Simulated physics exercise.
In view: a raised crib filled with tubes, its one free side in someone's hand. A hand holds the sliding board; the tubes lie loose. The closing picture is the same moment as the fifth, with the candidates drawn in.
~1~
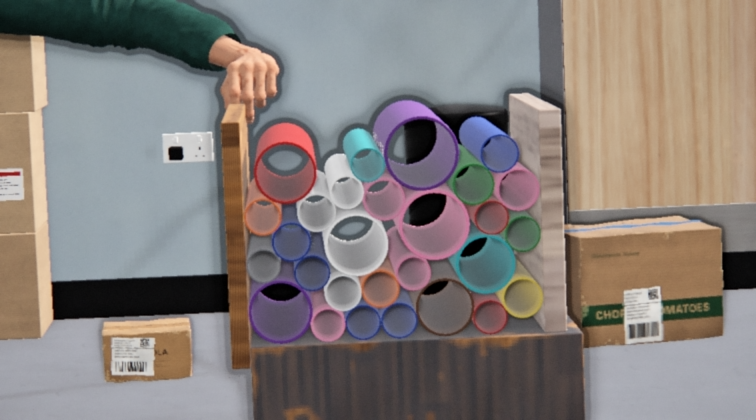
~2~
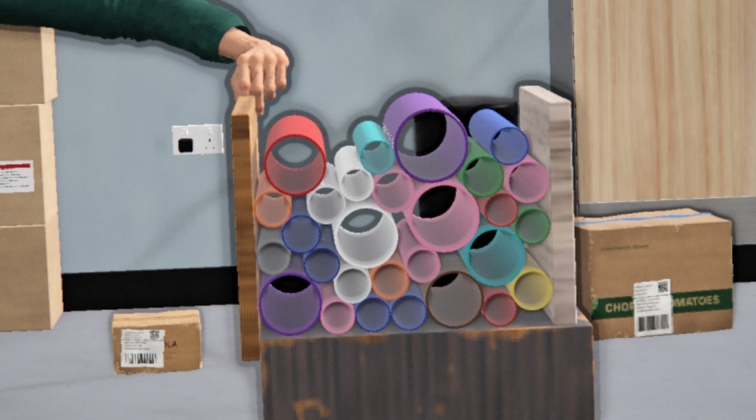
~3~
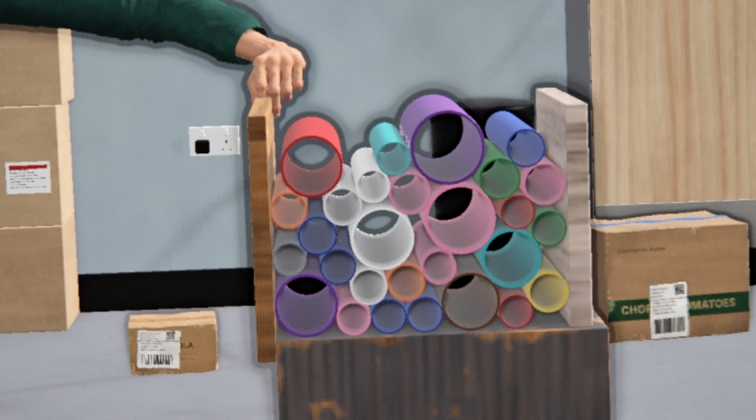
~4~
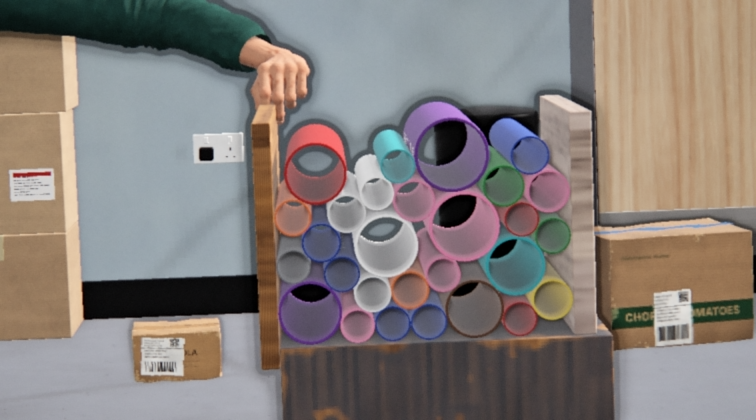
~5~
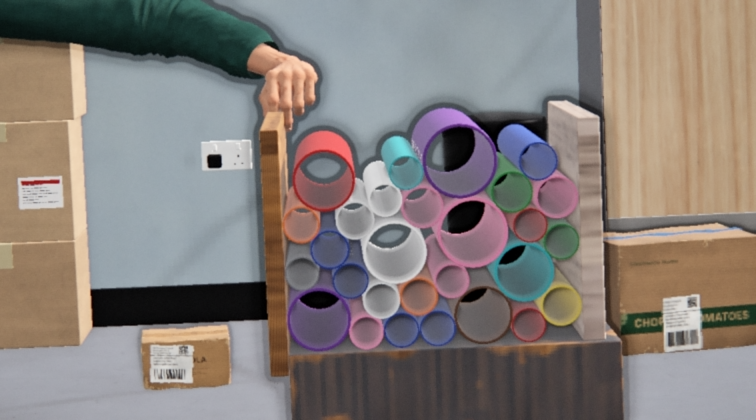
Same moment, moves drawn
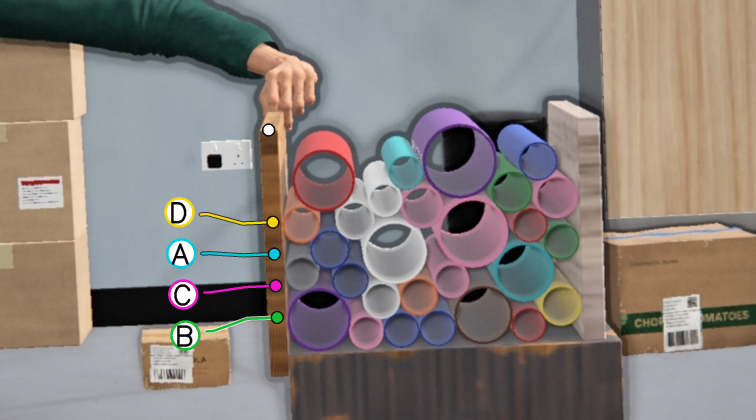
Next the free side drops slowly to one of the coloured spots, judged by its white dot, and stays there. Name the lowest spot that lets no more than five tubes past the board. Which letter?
Lower it to C and no more.
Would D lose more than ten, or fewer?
At D, fewer than ten.
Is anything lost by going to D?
At D: No.
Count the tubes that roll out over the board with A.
With A, none.
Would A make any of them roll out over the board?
At A: No.
On the copy, A at (275, 254); B at (277, 317); C at (276, 286); D at (273, 222); the white dot at (269, 130).
On C. First, top of the board (281, 199).
Then, top of the board (285, 278).
Finally, top of the board (285, 285), two out over the board.
By contrast, A none out over the board; B more than five out over the board; D none out over the board.
